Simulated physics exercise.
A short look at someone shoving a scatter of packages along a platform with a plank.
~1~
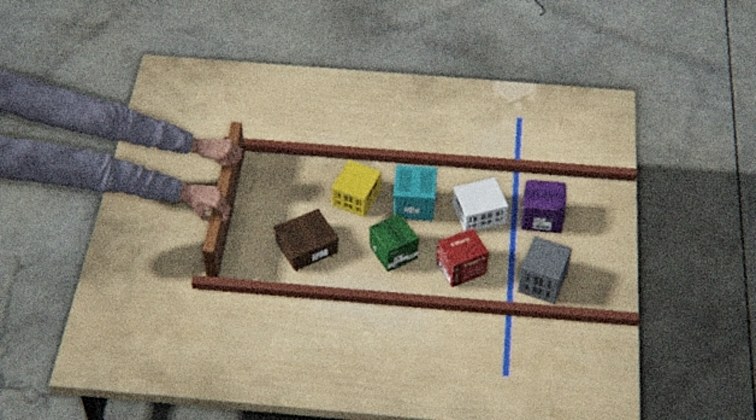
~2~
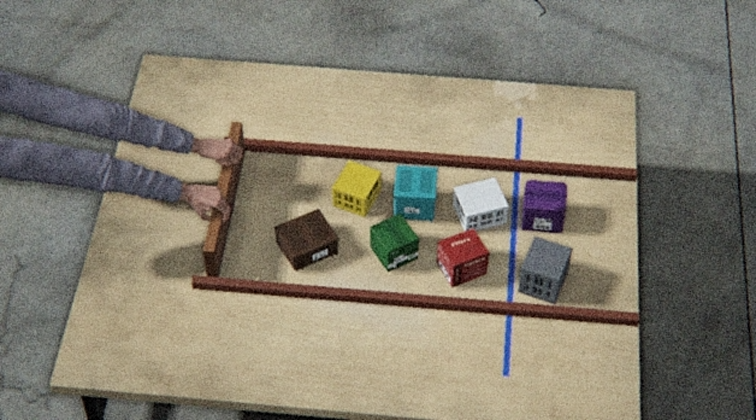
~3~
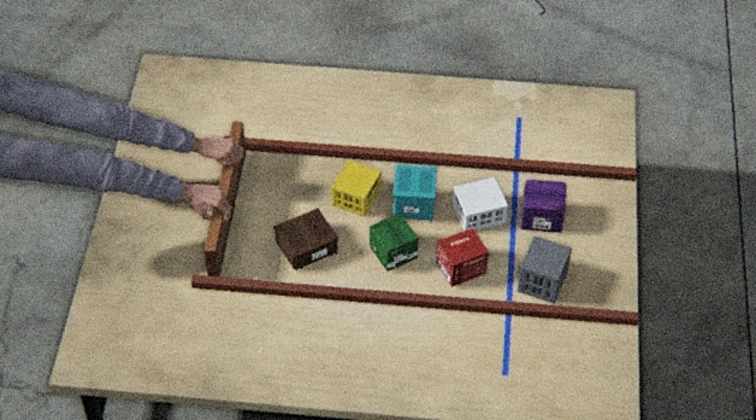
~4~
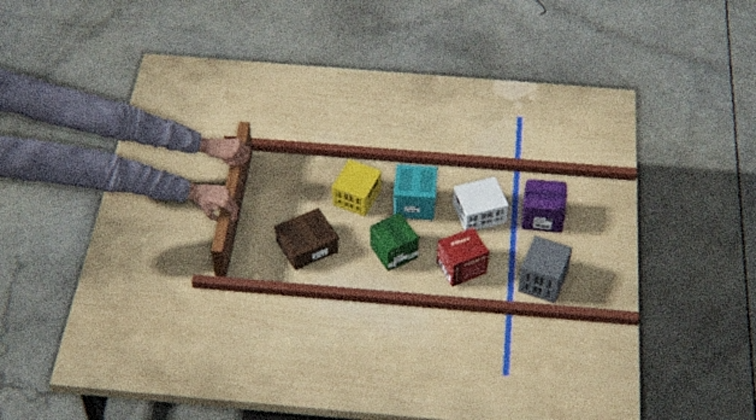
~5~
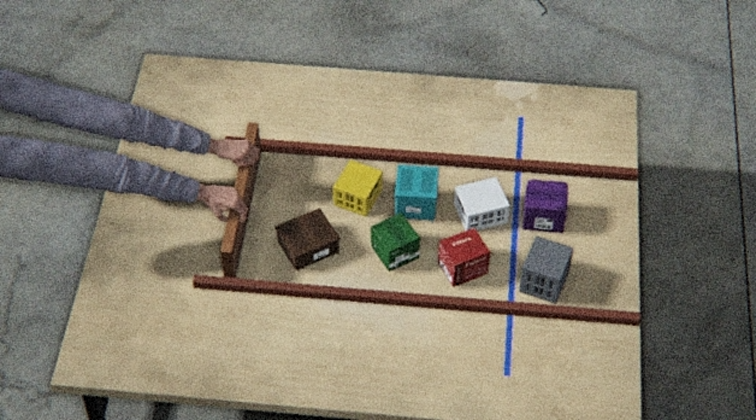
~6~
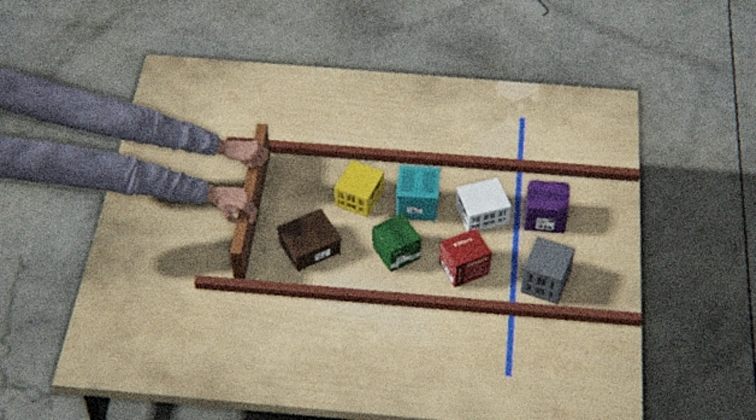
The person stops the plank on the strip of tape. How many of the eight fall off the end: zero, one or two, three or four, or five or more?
As it turns out, the number that fall off is one or two.
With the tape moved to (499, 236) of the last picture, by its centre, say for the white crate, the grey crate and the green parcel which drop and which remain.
The white crate survives; the grey crate is lost; the green parcel survives.
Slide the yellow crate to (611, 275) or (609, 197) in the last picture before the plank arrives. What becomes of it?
In turn it is lost; tumbles off.
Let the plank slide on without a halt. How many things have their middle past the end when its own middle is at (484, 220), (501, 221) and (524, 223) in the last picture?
The counts: 0, 2 and 2.
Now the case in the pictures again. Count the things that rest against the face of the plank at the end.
The number is 2.
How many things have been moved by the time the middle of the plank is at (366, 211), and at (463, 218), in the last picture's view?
The counts are 5 and 8.
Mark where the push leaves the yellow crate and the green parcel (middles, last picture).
The yellow crate at (537, 199), the green parcel at (586, 258).
Soon after, none off yet; grey crate at rest near (548, 270); purple box at rest near (547, 207); white crate at rest near (483, 205).
After that, none off yet; grey crate moving near (549, 271); purple box at rest near (548, 207); white crate displaced a little near (505, 210).
And then, none off yet; grey crate displaced about its own width near (615, 281); purple box displaced well along near (615, 213); white crate displaced well along near (571, 216).
In the end, the number that fall off is one or two; gone, purple box and grey crate.
